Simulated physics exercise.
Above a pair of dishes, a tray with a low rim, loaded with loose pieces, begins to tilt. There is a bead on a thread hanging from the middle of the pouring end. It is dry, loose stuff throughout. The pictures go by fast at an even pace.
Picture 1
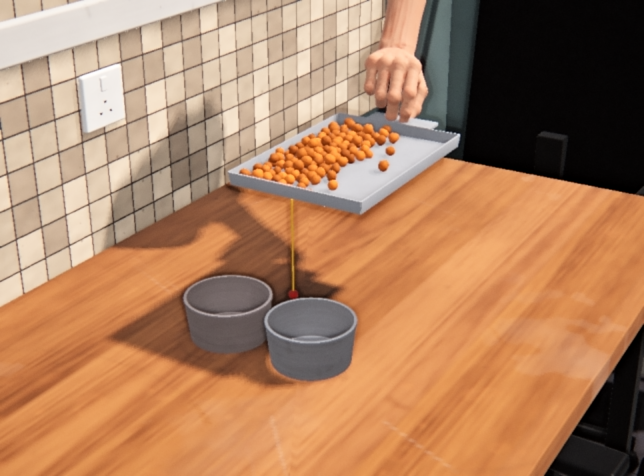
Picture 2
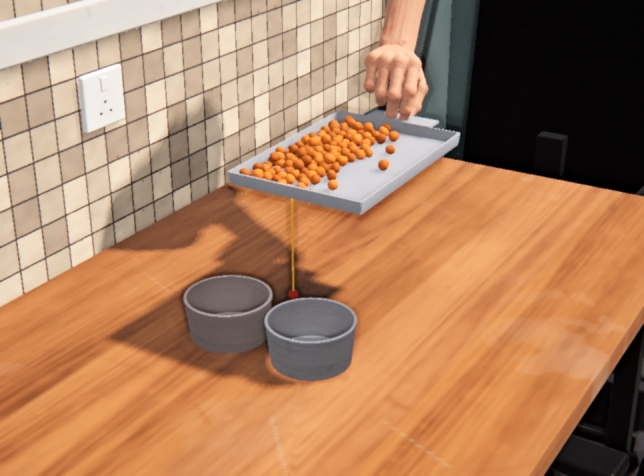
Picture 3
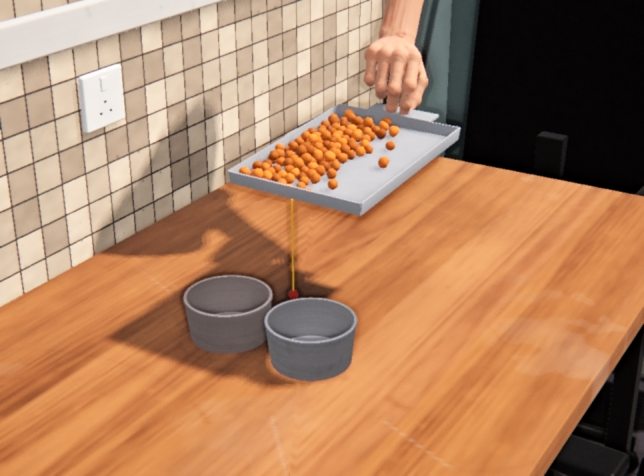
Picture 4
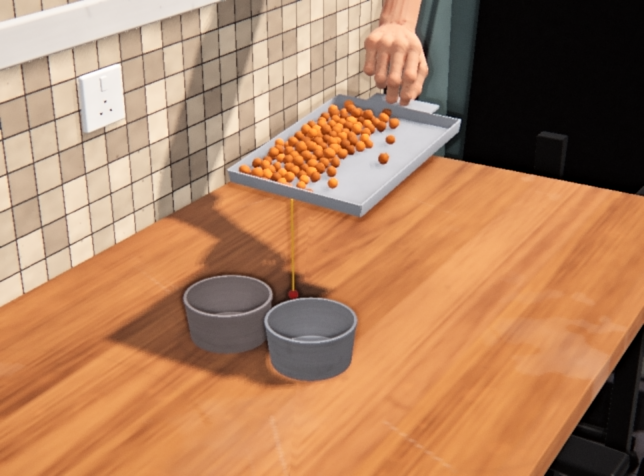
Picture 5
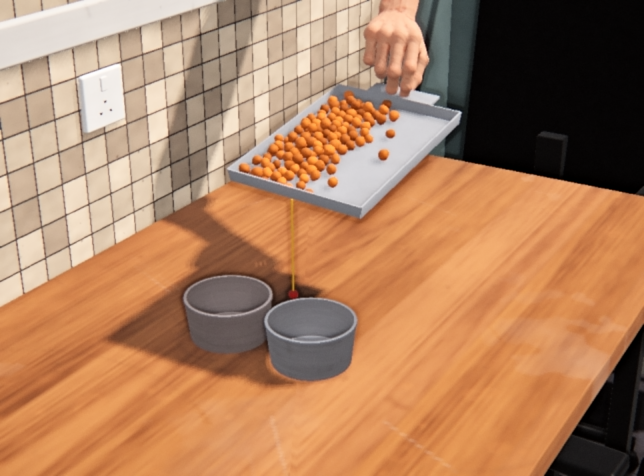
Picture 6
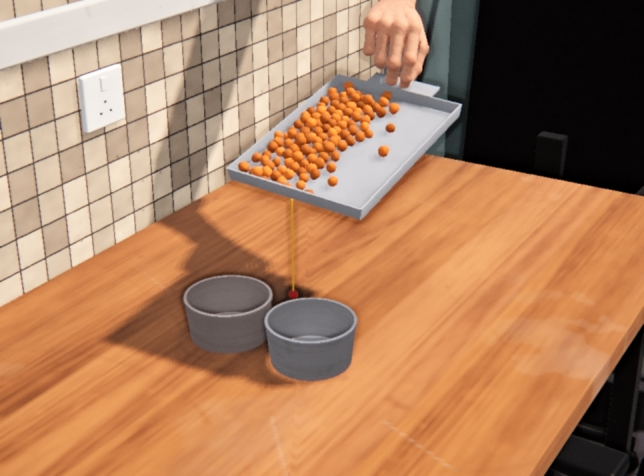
A hand raised the back of a gray tray of small orange-brown balls, gradually tilting it toward the front above two gray round dishes on a wooden counter, while the balls barely shifted.
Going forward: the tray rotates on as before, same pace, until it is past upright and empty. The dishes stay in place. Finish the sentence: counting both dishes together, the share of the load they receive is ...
The share is smaller than half.
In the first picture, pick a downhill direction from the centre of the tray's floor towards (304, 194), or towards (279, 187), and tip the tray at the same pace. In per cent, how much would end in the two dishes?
About 20 % and about 60 %.
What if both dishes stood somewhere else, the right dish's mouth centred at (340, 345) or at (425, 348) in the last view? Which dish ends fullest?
First try, the dish to the right; second try, the dish to the left.
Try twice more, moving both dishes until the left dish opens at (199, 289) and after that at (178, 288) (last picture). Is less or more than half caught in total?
Result, first setup: A minority share; second setup: A minority share.
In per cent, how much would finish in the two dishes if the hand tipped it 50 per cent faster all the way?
About 30 per cent.
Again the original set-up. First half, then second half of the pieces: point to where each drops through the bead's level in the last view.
First part (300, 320), rest (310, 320).
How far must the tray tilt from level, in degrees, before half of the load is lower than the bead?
110° or so.
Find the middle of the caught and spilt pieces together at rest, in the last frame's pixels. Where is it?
Close to (304, 372), more or less.
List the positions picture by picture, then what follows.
Corners of the pouring end at (231, 172) and (361, 201), level; middle of the load at (318, 152), coated peanuts; left dish at (203, 329); right dish at (287, 355); bead on its thread at (293, 294), in the first picture.
Corners of the pouring end at (231, 171) and (361, 201), level; middle of the load at (318, 151), in the second picture.
Corners of the pouring end at (230, 171) and (361, 202), tipped barely, lowest at the right corner; middle of the load at (318, 148), in the third picture.
Corners of the pouring end at (230, 169) and (361, 204), tipped a little, lowest at the right corner; middle of the load at (318, 142), in the fourth picture.
Corners of the pouring end at (230, 168) and (360, 206), tipped a little, lowest at the right corner; middle of the load at (318, 137), in the fifth picture.
Corners of the pouring end at (230, 167) and (360, 208), tipped a little, lowest at the right corner; middle of the load at (318, 132); left dish at (203, 329); right dish at (287, 355), in the sixth picture.
Soon after the last picture, tray tipped steeply; nearly all on the tray; a stray few in the right dish; a stray few outside both; a stray few in the air.
A little later, tray tipped right over; nearly all on the tray; a stray few in the right dish; a stray few outside both; a stray few in the air.
Later still, tray tipped past a quarter turn; about a third in the right dish; a stray few in the left dish; about two thirds outside both.
At rest, tray tipped past a quarter turn; about a third in the right dish; a stray few in the left dish; about two thirds outside both.
